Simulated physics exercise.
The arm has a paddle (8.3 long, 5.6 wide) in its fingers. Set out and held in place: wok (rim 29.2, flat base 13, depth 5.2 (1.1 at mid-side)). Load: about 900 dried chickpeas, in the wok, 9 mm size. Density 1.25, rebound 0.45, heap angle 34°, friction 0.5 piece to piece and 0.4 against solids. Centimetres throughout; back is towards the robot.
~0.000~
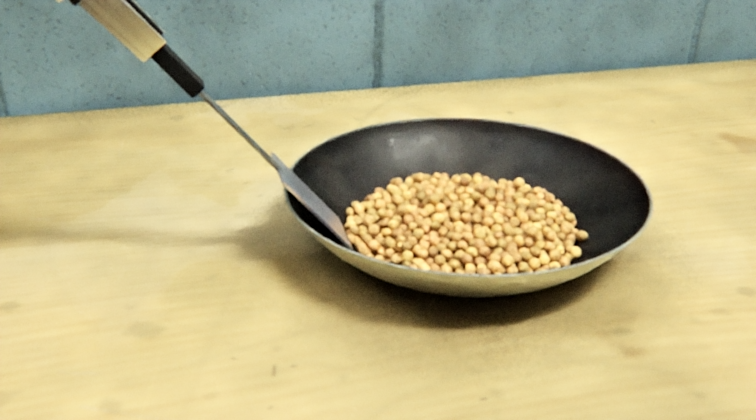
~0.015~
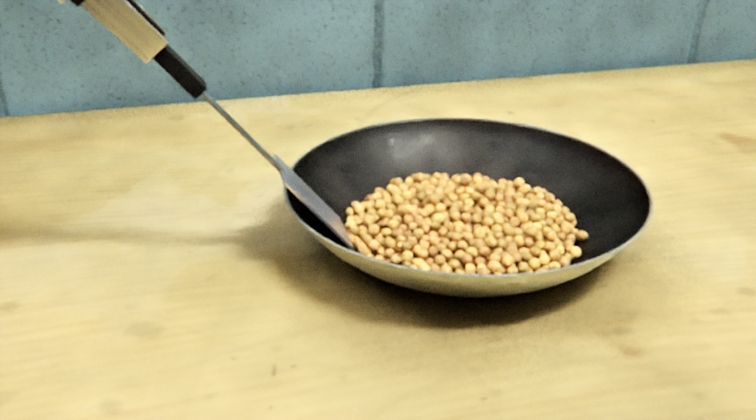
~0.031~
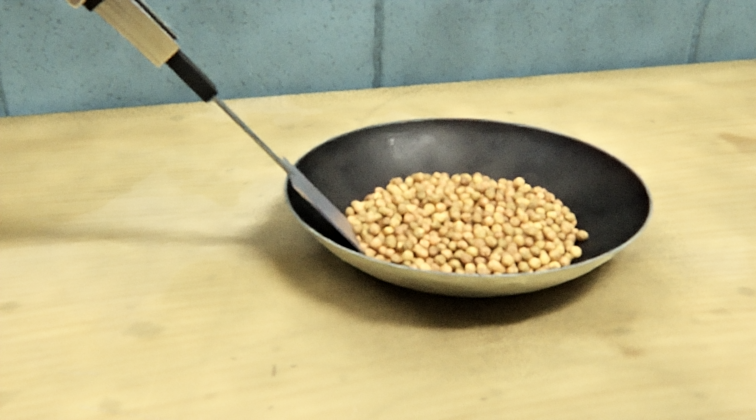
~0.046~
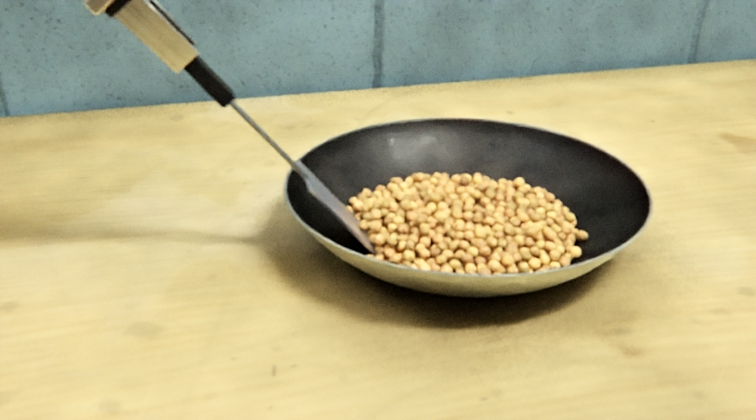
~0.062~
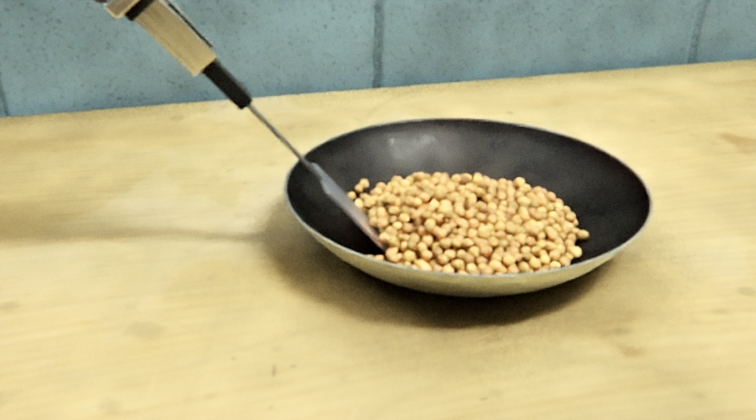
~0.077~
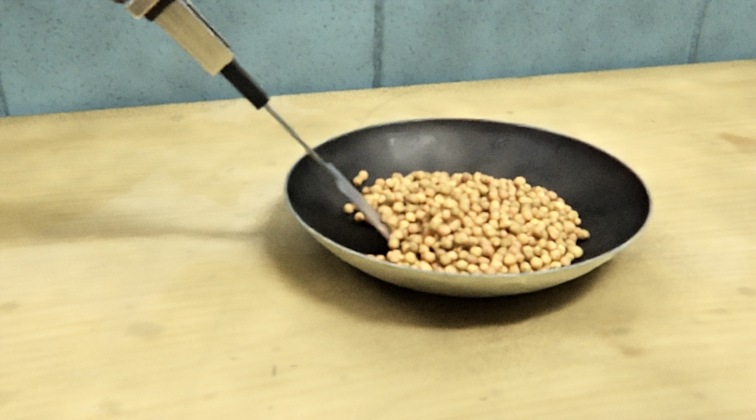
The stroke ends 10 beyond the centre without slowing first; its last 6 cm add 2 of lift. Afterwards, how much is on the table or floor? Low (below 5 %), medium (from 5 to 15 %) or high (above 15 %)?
A medium share, from 5 to 15 %, ends on the table or floor.
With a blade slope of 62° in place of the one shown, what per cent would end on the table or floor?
It would be near 10 per cent.
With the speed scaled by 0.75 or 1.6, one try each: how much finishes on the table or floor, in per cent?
About 5 and 20 per cent.
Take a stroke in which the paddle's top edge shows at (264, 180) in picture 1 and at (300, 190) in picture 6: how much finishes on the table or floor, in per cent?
About 0 per cent.
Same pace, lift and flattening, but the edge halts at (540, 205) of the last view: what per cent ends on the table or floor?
Some 0 per cent.
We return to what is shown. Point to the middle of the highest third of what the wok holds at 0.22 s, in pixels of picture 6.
Around (537, 201).
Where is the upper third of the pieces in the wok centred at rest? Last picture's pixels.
Near (538, 204).
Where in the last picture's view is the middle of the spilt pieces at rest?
At about (718, 207).
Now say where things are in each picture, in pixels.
The first picture shows the paddle top edge at (277, 167), sloping 51°; upper third of the load around (466, 218), from x 350 to 580, top at y 175; 900 in the wok.
The second picture shows the paddle top edge at (279, 168), sloping 51°; upper third of the load around (466, 218), from x 350 to 580, top at y 175.
The third picture shows the paddle top edge at (289, 171), sloping 51°; upper third of the load around (466, 218), from x 350 to 580, top at y 175.
The fourth picture shows the paddle top edge at (304, 175), sloping 51°; upper third of the load around (464, 217), from x 350 to 580, top at y 175.
The fifth picture shows the paddle top edge at (320, 177), sloping 51°; upper third of the load around (463, 214), from x 350 to 580, top at y 175.
The sixth picture shows the paddle top edge at (336, 177), sloping 51°; upper third of the load around (464, 212), from x 350 to 585, top at y 175; 900 in the wok.
After 0.15 s, sloping 51°, highest piece 5 above the table; 900 in the wok.
After 0.22 s, sloping 51°, highest piece 5 above the table; 900 in the wok.
After 0.45 s, sloping 51°, highest piece 6 above the table; 807 in the wok, 84 on the table or floor, 9 on the blade or in flight.
After 1.50 s, sloping 51°, highest piece 4 above the table; 807 in the wok, 93 on the table or floor.
In the end, 807 in the wok, 93 on the table or floor. That is 10 % on the table or floor.
